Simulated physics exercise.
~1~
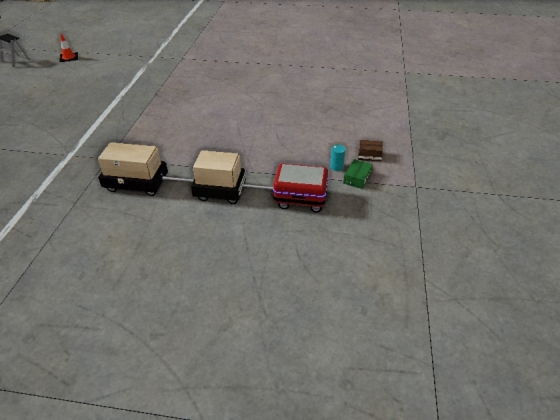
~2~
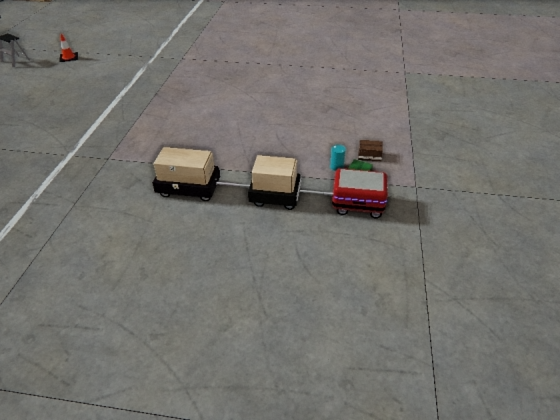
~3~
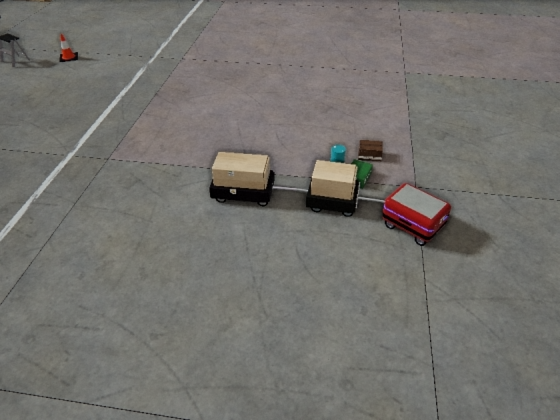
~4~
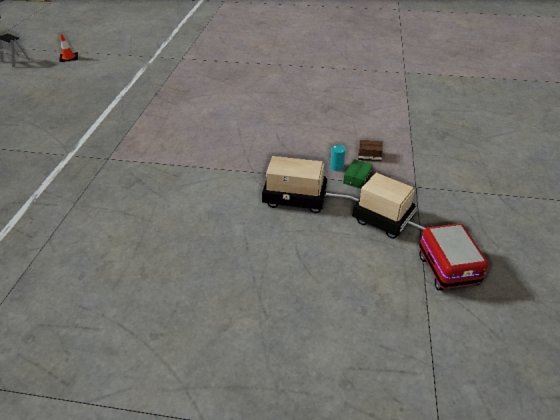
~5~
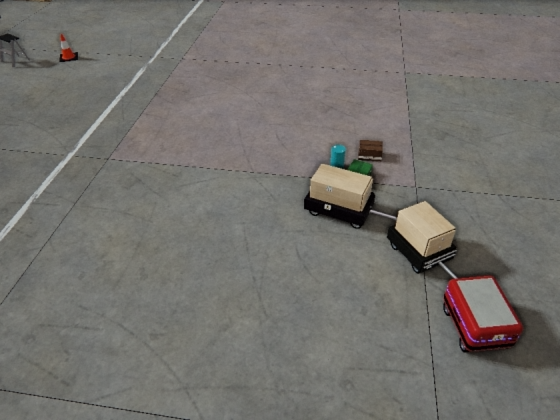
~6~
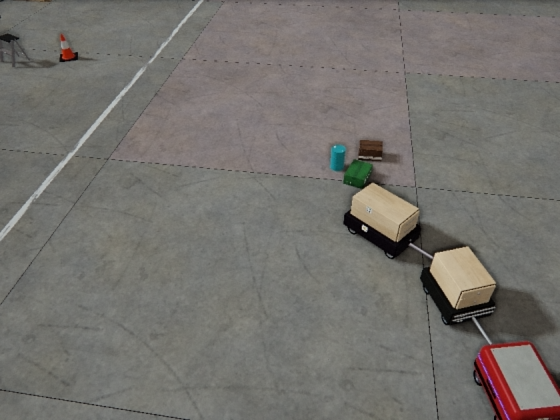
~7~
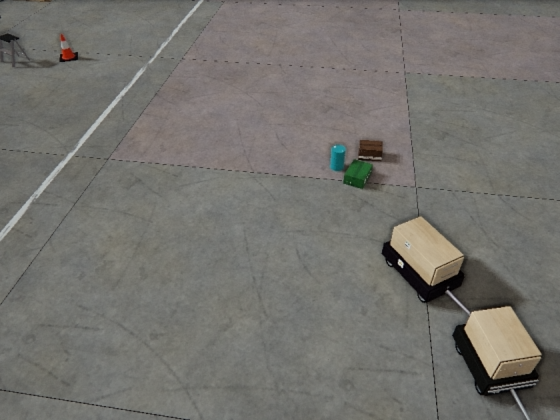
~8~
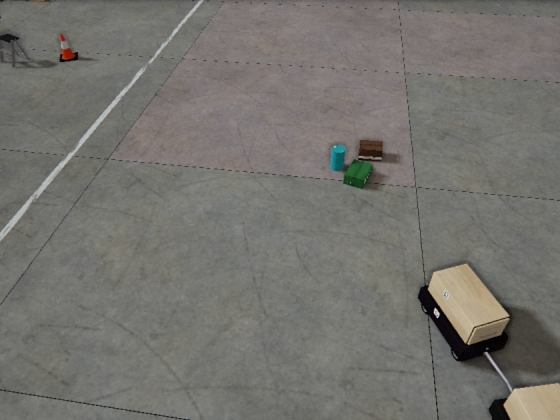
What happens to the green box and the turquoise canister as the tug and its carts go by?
Both stay where they were on the floor, with the green box and the turquoise canister still beside the brown box.
